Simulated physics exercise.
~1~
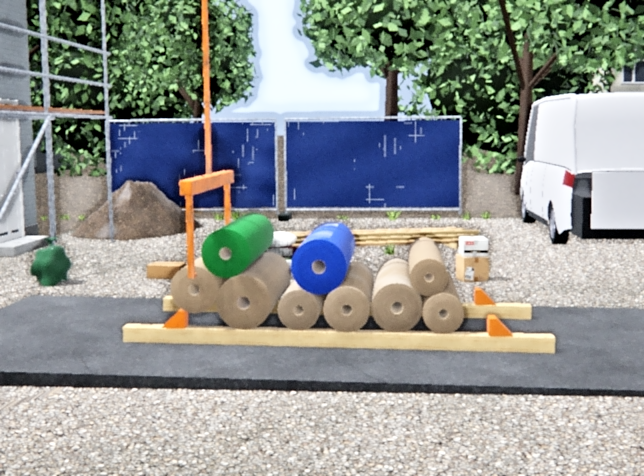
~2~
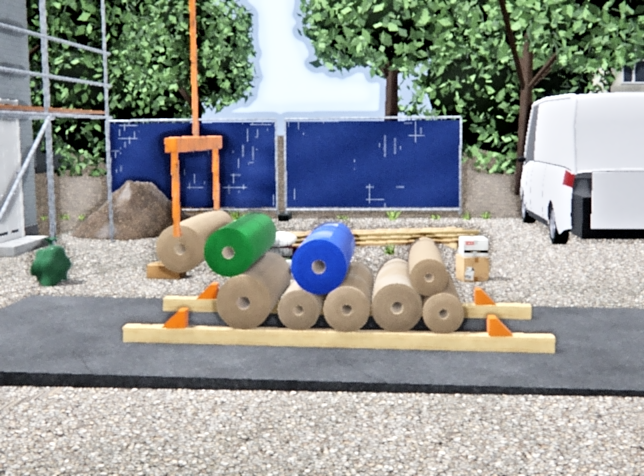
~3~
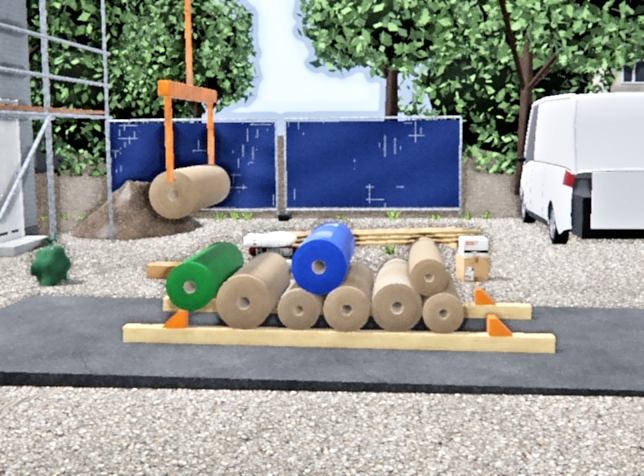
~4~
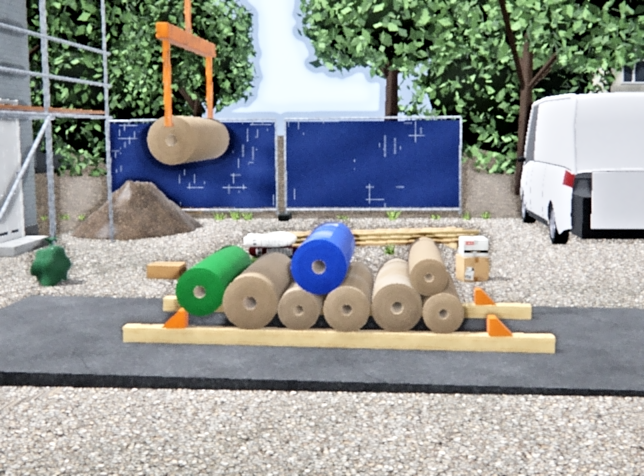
An orange lifting beam holds a tan roll at the left end of a stack on wooden bearers, seen from the front in a gravel yard with a strip of asphalt. A green roll and a blue roll rest on top of the other tan ones, with blue-covered fencing and trees behind and a white van at right. The beam rises, drawing the hooked roll up past the green one. The green roll then drops left and down into the gap beside the orange chock. The hooked roll climbs higher before the fence, while the blue roll stays in place and the green one lies low at the left end.
